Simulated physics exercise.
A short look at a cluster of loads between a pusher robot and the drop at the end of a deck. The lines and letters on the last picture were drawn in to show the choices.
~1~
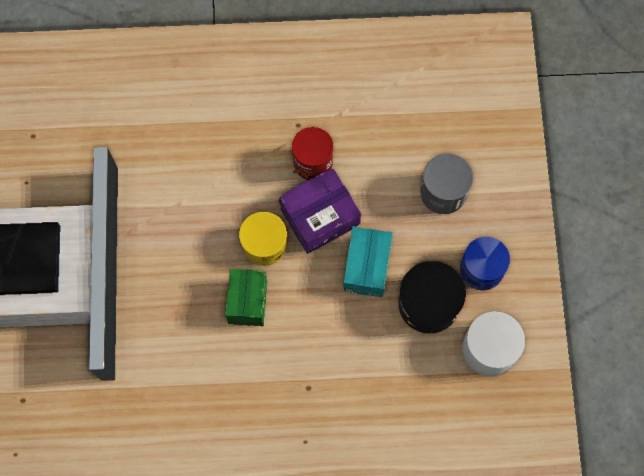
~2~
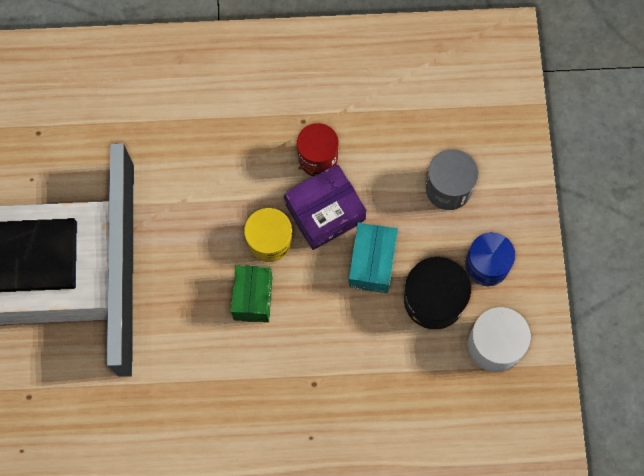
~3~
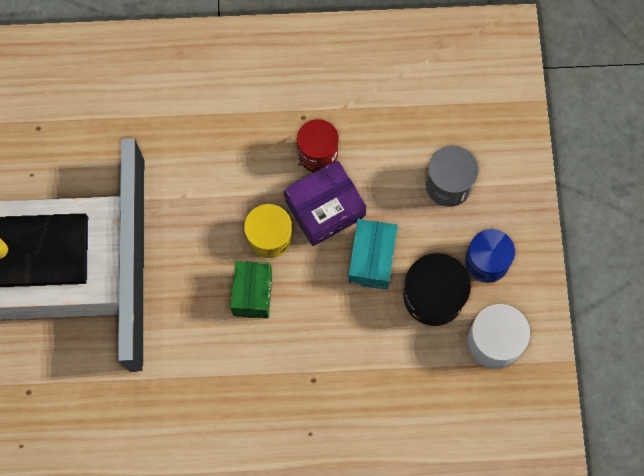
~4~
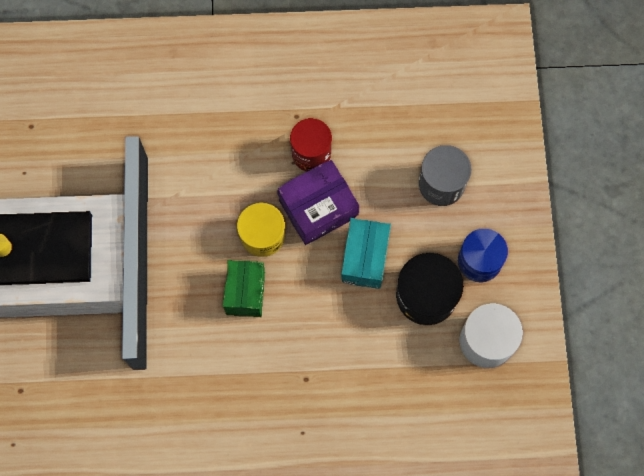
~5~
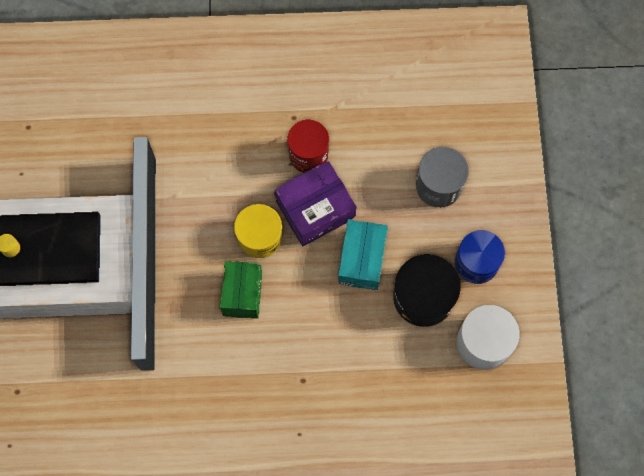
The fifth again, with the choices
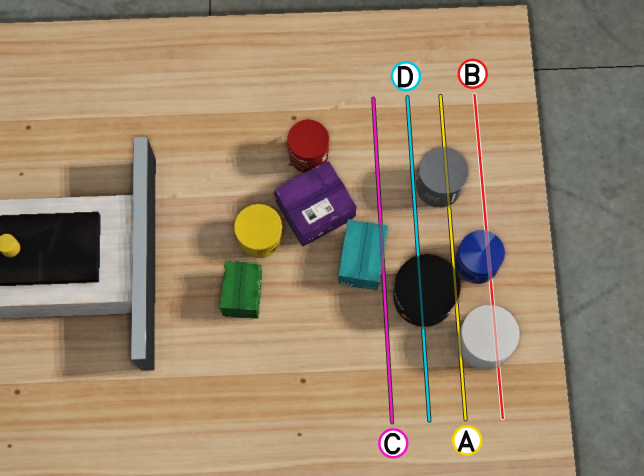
The clip shows a pusher robot with a wide gray blade on a wooden deck, edging slowly rightward toward a cluster of colored pails, boxes and canisters, which stay in place as a gap remains between them and the blade.
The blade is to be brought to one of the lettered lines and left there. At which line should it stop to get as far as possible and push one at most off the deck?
It should halt at A.
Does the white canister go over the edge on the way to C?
No.
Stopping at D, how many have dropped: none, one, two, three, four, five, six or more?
The count is none.
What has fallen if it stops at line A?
It is the blue canister.
On the marked copy, A at (452, 250); B at (488, 249); C at (382, 253); D at (418, 252).
With A. Early on, robot (169, 244); green parcel (282, 288); purple box (328, 200).
Further on, robot (284, 239); blue canister (496, 249); white canister (500, 349).
At the end, robot (369, 236); blue canister over the edge; grey pail (532, 175); one fallen.
As for the rest, B drops three; C is within the limit but short; D is within the limit but short.
